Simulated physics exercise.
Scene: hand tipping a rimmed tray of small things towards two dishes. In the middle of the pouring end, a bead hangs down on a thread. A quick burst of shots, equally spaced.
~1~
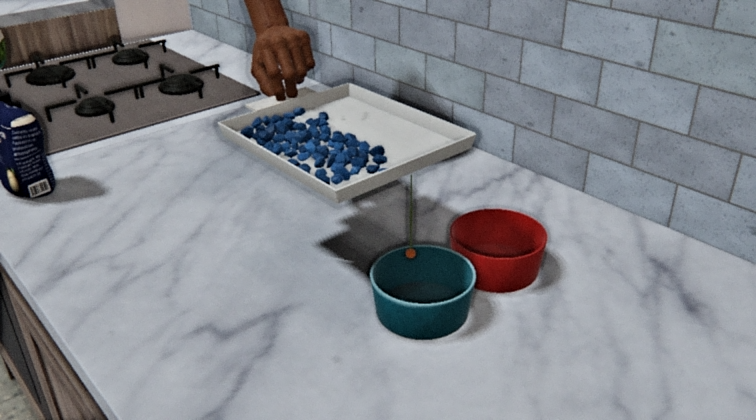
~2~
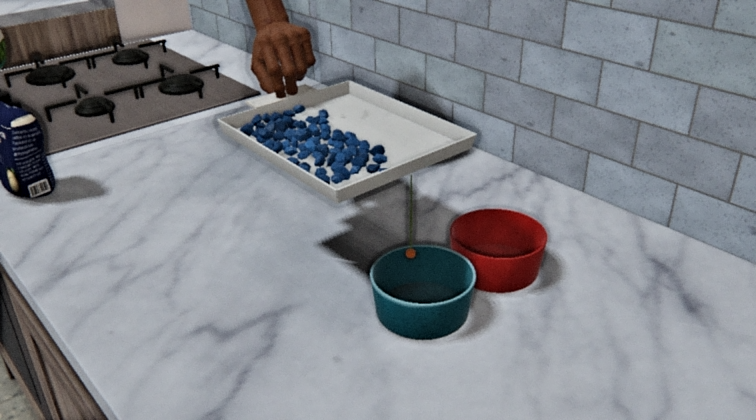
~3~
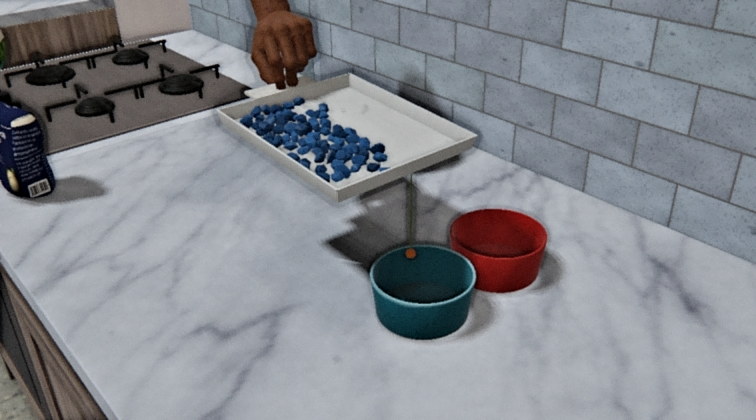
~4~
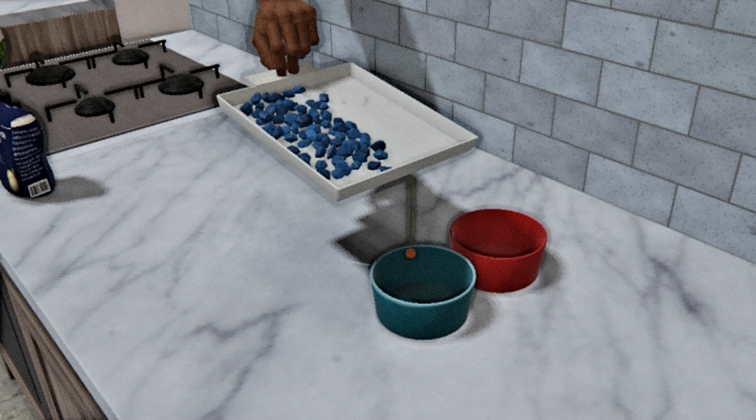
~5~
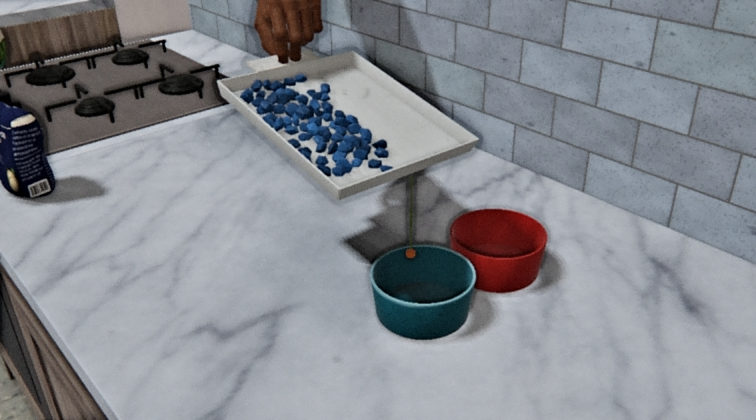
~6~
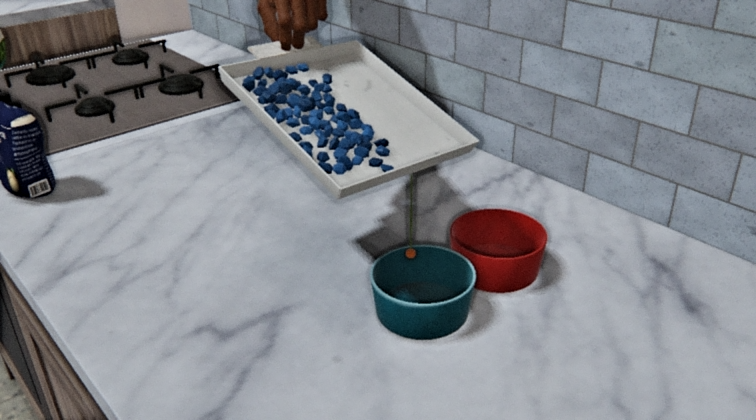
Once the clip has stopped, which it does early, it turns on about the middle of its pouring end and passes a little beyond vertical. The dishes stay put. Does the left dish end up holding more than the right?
Yes.
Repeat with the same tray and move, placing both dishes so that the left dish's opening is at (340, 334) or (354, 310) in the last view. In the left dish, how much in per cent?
Around 0 and around 0 per cent, in that order.
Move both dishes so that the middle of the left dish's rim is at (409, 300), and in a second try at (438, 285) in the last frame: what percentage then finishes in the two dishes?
In turn about 80 and about 80 percent.
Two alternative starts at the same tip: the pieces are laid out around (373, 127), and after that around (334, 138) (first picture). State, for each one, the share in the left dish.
In order, 40 % then 50 %.
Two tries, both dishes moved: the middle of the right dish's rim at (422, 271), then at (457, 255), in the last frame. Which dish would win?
In turn: The right-hand dish; right.
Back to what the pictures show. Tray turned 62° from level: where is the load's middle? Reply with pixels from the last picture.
Around (402, 151).
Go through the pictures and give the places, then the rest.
Corners of the pouring end (337, 188) and (471, 133), level; middle of the load (314, 144), aquarium stones; left dish (460, 313); right dish (534, 267); bead on its thread (411, 253), in the first frame.
Corners of the pouring end (337, 187) and (472, 134), level; middle of the load (314, 143), in the second frame.
Corners of the pouring end (338, 187) and (472, 135), tipped barely, lowest at the right corner; middle of the load (314, 138), in the third frame.
Corners of the pouring end (339, 186) and (473, 136), tipped a little, lowest at the right corner; middle of the load (315, 130), in the fourth frame.
Corners of the pouring end (340, 186) and (474, 138), tipped a little, lowest at the right corner; middle of the load (316, 123), in the fifth frame.
Corners of the pouring end (341, 185) and (474, 140), tipped clearly, lowest at the right corner; middle of the load (317, 115); left dish (460, 313); right dish (534, 267), in the sixth frame.
Just after the last frame, tray tipped steeply; almost all on the tray; just a few in the air.
A moment on, tray tipped right over; roughly a quarter on the tray; roughly a quarter in the left dish; about a tenth in the right dish; roughly a quarter outside both; roughly a quarter in the air.
Further on, tray tipped past a quarter turn; roughly half in the left dish; roughly a quarter in the right dish; roughly a third outside both.
When it is over, tray tipped past a quarter turn; roughly half in the left dish; roughly a quarter in the right dish; roughly a third outside both.
